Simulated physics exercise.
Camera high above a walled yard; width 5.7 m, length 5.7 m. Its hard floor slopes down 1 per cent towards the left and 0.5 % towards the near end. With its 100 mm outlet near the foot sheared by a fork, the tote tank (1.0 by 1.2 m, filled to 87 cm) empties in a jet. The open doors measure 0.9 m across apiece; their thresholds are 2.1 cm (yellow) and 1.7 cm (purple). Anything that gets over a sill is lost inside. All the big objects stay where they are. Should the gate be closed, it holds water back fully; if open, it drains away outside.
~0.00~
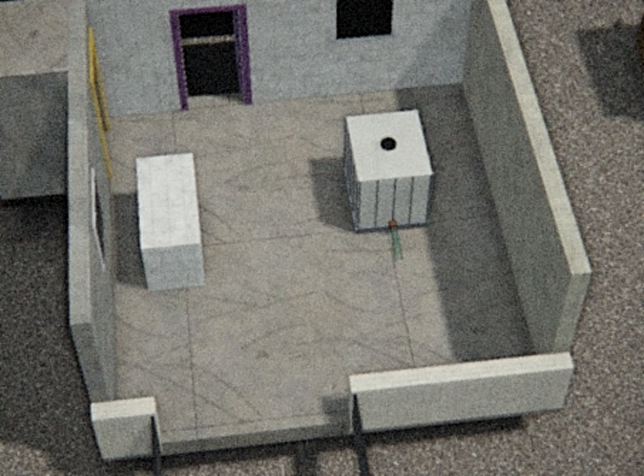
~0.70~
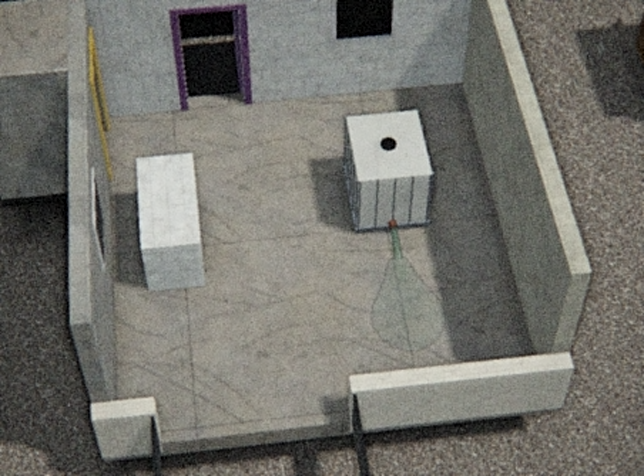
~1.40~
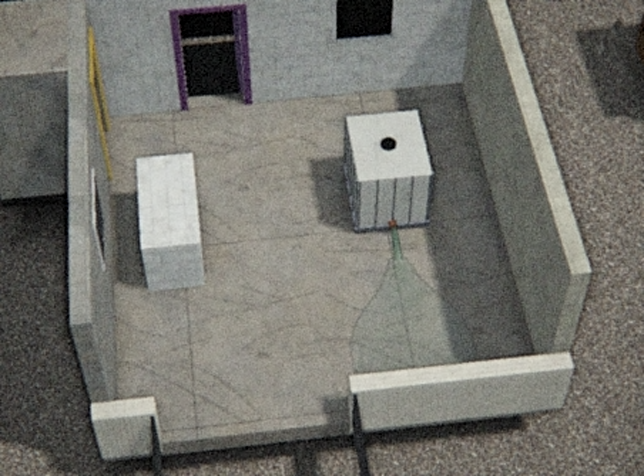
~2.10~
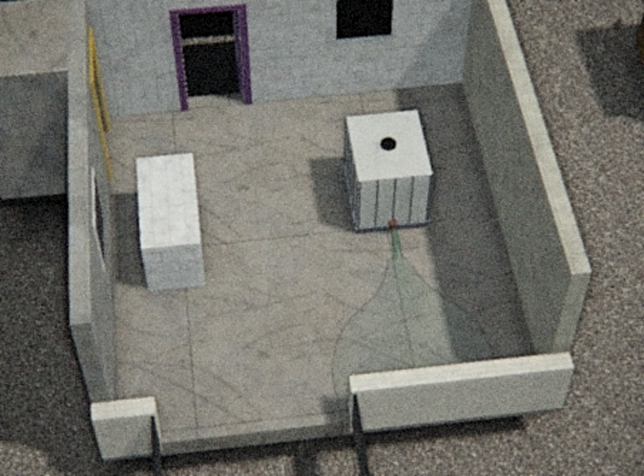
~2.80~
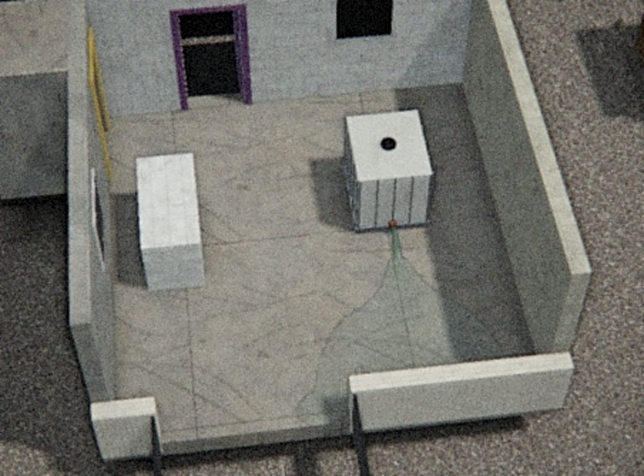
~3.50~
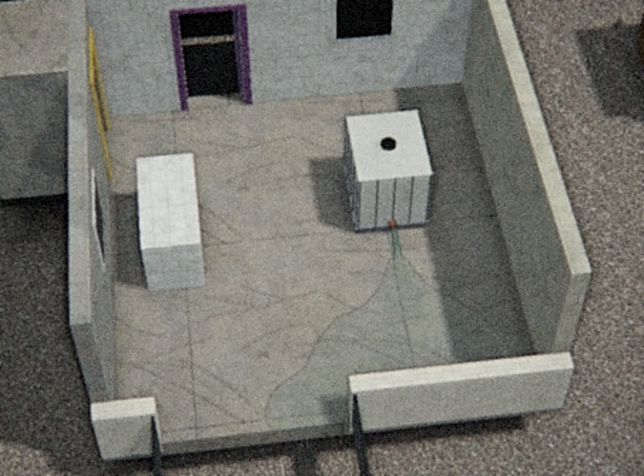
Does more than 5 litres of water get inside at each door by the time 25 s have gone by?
Yellow door: No; purple door: No.
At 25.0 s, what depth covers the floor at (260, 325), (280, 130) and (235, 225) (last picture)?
Around 1.2 cm, 0.0 cm and 0.4 cm.
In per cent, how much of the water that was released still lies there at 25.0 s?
About 70 in a hundred.
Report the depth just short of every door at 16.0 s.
Yellow 0.0 cm, purple 0.0 cm.
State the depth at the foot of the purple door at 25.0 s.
A ruler would show around 0.0 cm.
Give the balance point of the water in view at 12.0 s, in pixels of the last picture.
Centre estimate: Near (355, 348).
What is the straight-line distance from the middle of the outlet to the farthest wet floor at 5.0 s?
Roughly 4.0 metres.
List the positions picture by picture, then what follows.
In the first picture, the jet has just started at (395, 238); the ground is still dry.
The second picture shows from the spout at (395, 238) the water has spread over 1.0 m2; its tip is at (407, 348), and it is 1.4 cm deep on average.
The third picture shows the jet leaves at (395, 238); the sheet reaches a hidden place, 2.9 m away, and wets 2.5 m2.
The fourth picture shows from the spout at (395, 238) the water has spread over 3.2 m2; its tip is at a hidden place, and it is 1.1 cm deep on average.
The fifth picture shows the jet leaves at (395, 238); the sheet reaches a hidden place, 3.4 m away, and wets 3.8 m2.
The sixth picture shows from the spout at (395, 238) the water has spread over 4.5 m2; its tip is at a hidden place, and it is 1.2 cm deep on average.
After 5.0 s water covers 20 % of the floor and is deepest (5 cm) near (417, 397); yellow door not reached, purple door not reached.
After 8.0 s water covers 35 % of the floor and is deepest (5 cm) near (417, 397); yellow door not reached, purple door not reached.
After 12.0 s water covers 45 % of the floor and is deepest (6 cm) near (456, 393); yellow door not reached, purple door not reached.
After 16.0 s water covers 55 % of the floor and is deepest (6 cm) near (443, 394); yellow door not reached, purple door not reached.
After 25.0 s water covers 65 % of the floor and is deepest (6 cm) near (401, 257); yellow door 1.2 cm at the sill, 0 L in, purple door not reached.
